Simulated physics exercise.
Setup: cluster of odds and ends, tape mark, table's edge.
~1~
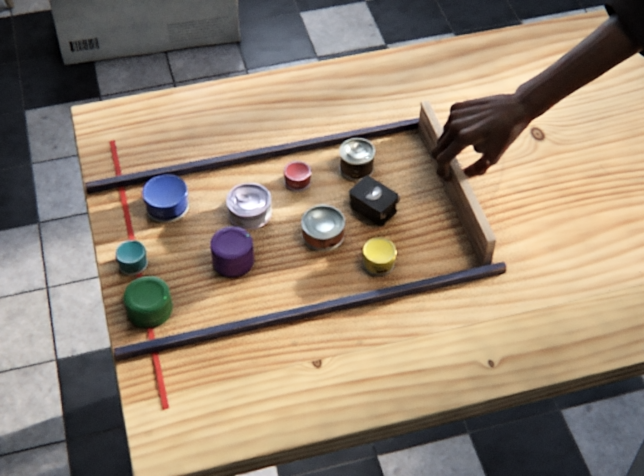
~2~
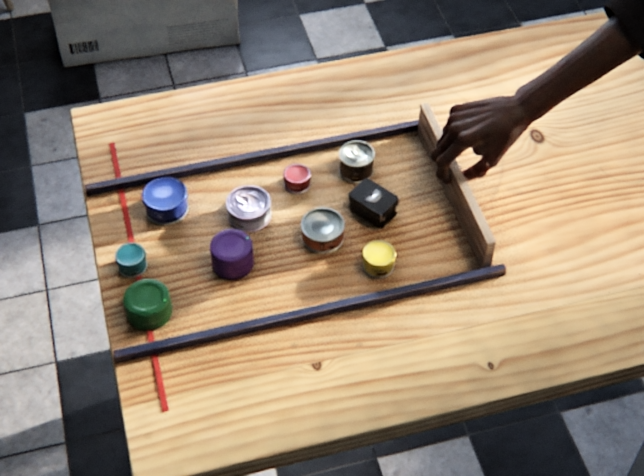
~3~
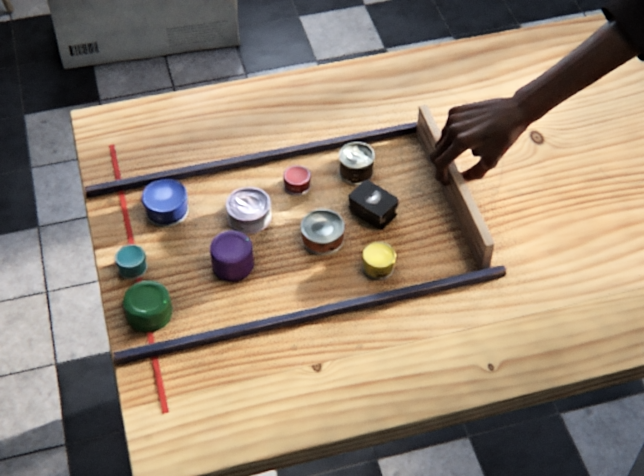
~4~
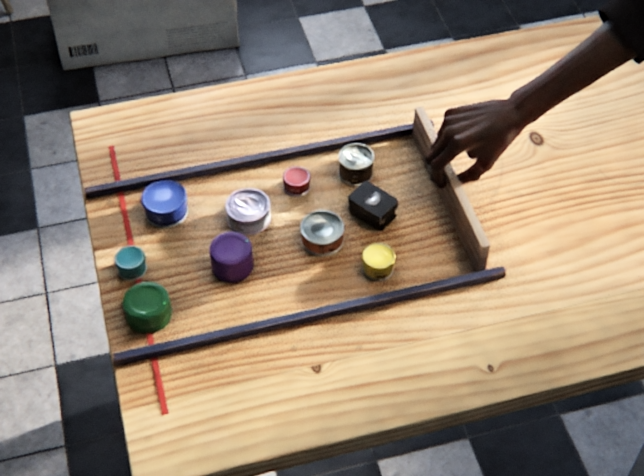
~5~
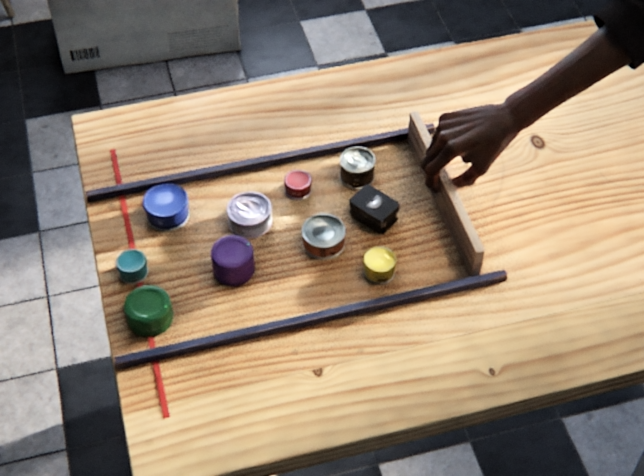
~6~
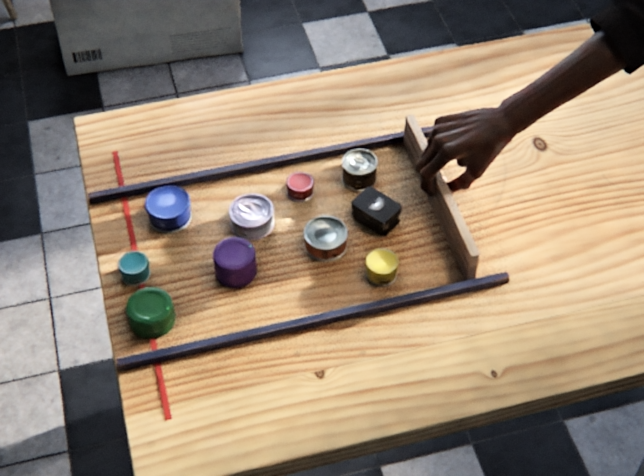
A dark-skinned hand slid a wooden board slightly left between two dark rails on a table, toward a scattered group of colourful tins and lids, which stayed in nearly the same arrangement near a red tape line.
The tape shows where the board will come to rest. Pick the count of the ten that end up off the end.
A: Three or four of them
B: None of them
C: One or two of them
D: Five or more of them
(D) Five or more of them.
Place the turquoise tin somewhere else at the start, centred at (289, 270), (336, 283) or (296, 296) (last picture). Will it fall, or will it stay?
Try one it goes off the edge; try two it is not knocked off; try three it is not knocked off.
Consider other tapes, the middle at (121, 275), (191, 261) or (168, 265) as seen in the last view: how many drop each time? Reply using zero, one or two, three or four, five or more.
The falls would be five or over; no fall at all; just one or two.
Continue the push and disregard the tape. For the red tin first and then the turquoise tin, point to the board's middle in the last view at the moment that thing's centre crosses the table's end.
The middle would be close to (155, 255) and then close to (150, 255).
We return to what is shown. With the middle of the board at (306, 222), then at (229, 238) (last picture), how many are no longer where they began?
At the first point the count is 7, at the second it's 9.
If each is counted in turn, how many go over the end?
Tally: 6.
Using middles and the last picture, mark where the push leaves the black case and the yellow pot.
The first near (121, 257), the second near (132, 323).
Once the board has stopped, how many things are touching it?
The count comes out at 4.
Soon after, none off yet; turquoise tin at rest near (135, 269); green lid at rest near (151, 313); blue tin at rest near (169, 210).
After that, none off yet; turquoise tin at rest near (135, 269); green lid at rest near (151, 313); blue tin displaced a little near (144, 216).
In the end, the number that fall off is five or more; gone, red tin, white tin, purple lid, blue tin, green lid and turquoise tin.
